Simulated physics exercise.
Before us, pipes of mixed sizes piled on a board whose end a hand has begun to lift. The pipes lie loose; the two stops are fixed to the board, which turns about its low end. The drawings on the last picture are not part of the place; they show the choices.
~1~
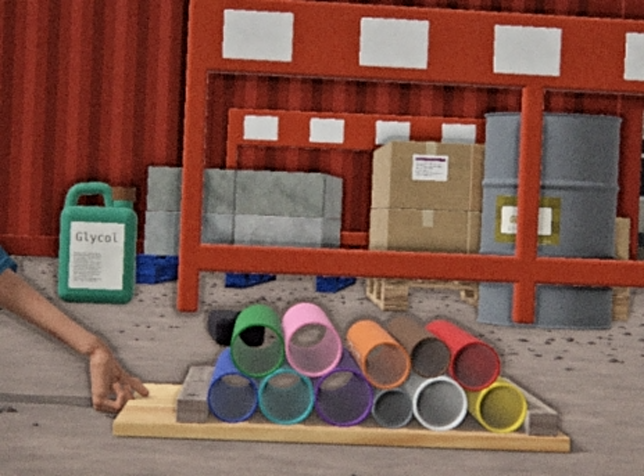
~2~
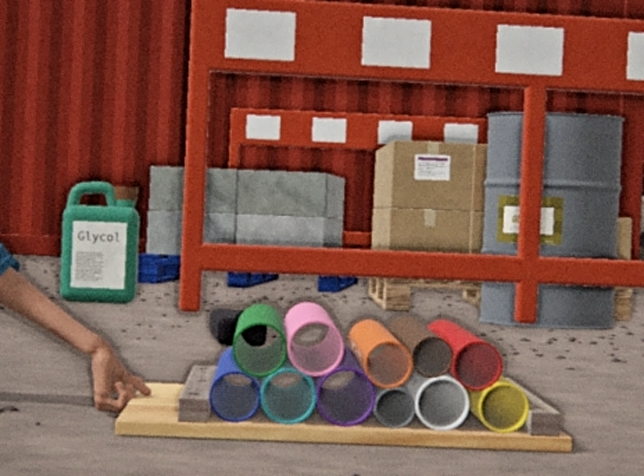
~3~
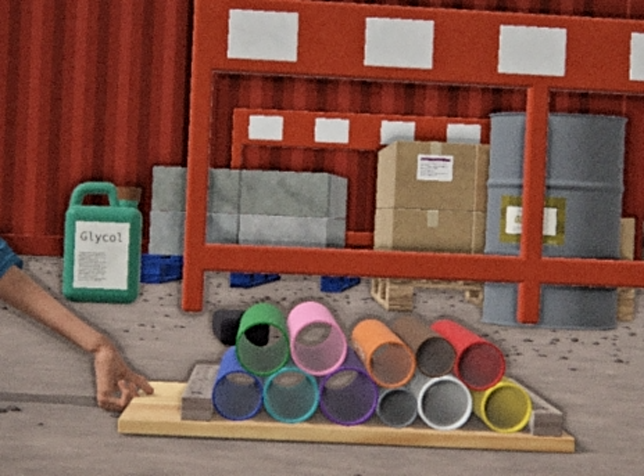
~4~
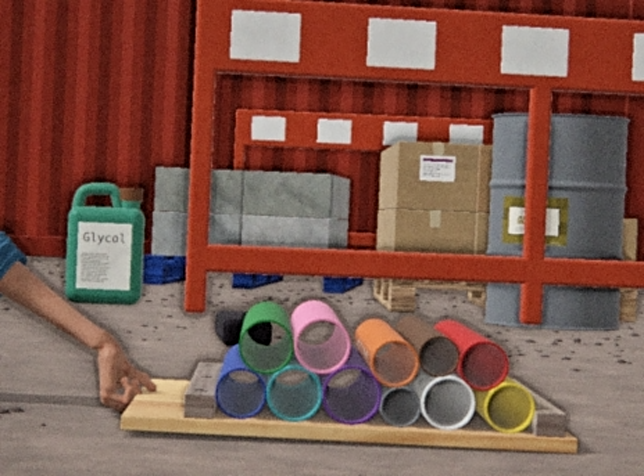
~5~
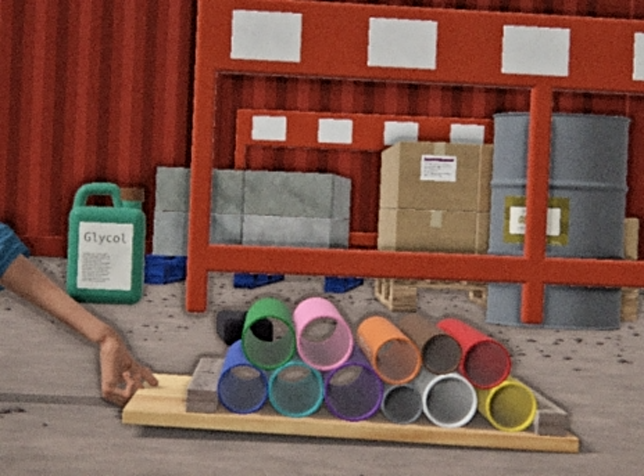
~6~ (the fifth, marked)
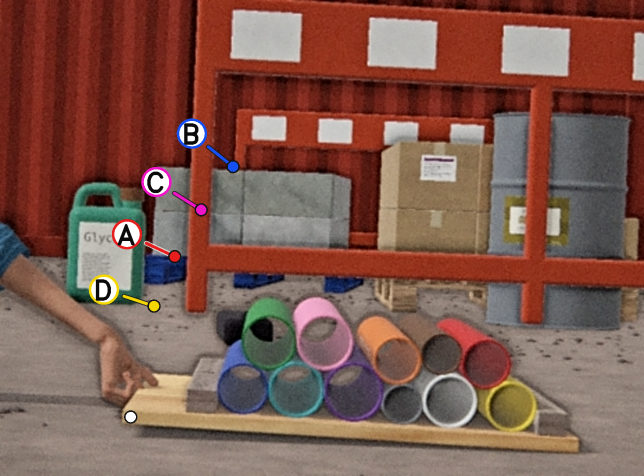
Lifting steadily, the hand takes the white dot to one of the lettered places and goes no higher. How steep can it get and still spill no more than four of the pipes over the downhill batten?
Mark C is as high as it can go.
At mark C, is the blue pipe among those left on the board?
Yes.
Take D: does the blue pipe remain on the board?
Yes.
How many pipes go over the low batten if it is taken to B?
With B, five.
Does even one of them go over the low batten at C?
Yes.
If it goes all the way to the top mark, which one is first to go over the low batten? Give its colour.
It is the red one.
On the marked copy, A at (175, 257); B at (233, 166); C at (201, 210); D at (154, 306); the white dot at (131, 417).
Following C. Soon after the start, board at 17°.
Later, board at 30°.
In the end, board at 30°, two over the low batten (red, brown).
As for the rest, A two over the low batten (red, brown); B five over the low batten; D two over the low batten (red, brown).
